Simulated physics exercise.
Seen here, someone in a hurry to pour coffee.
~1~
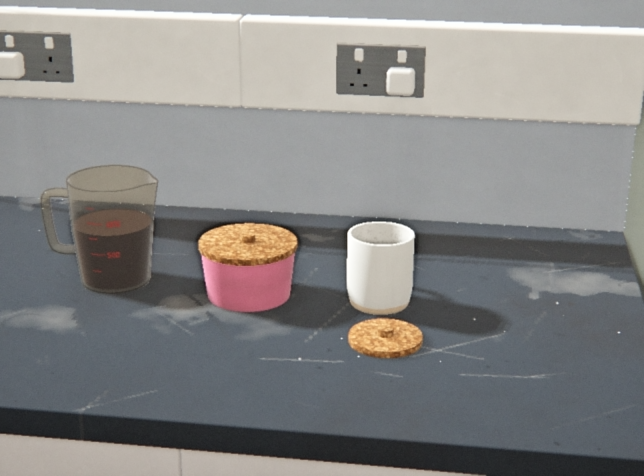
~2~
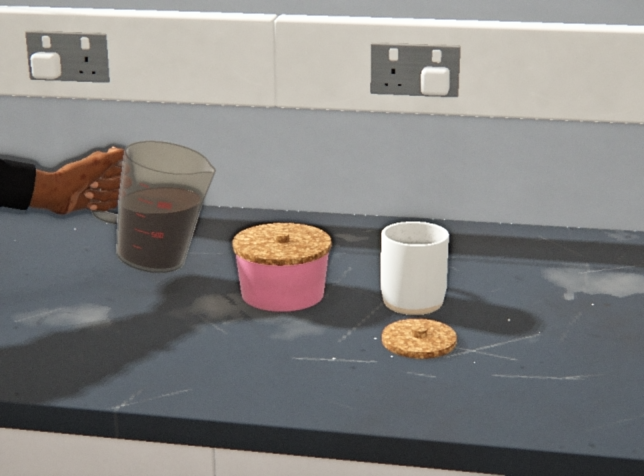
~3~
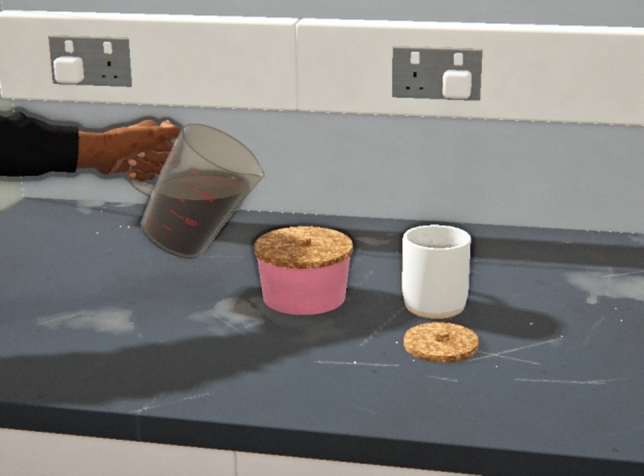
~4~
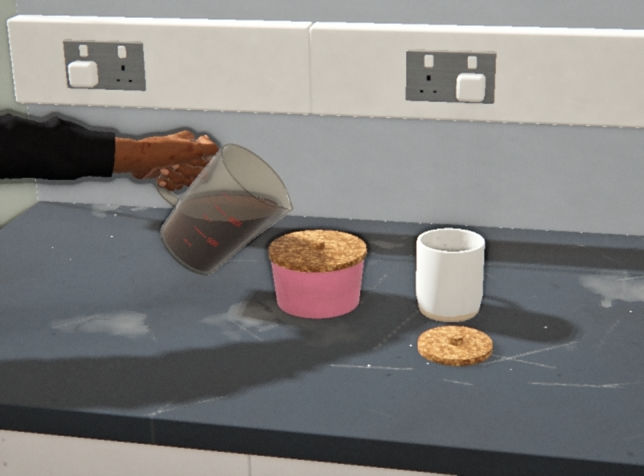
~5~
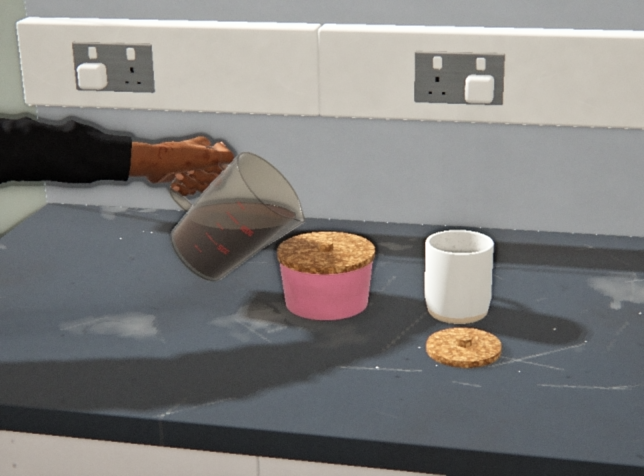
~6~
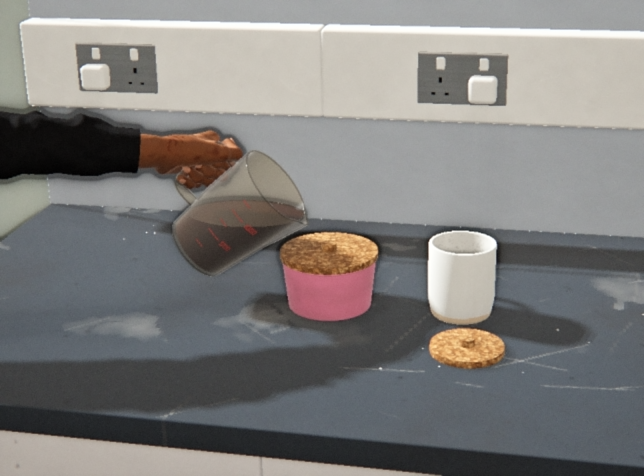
A hand lifts a jug of dark liquid and tilts it beside a lidded pink tub.
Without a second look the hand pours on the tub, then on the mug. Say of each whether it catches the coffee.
Left, the tub gets none inside; right, the mug catches it.
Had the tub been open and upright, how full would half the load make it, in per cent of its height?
Some 45 per cent.
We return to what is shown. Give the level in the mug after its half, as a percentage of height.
Some 65 per cent.
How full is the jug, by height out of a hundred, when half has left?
Some 30 per cent.
A moment on, it hits the lid of the tub and runs off.
Further on, the coffee goes into the mug.
When it is over, the tub is empty, in a puddle; the mug has its share inside.
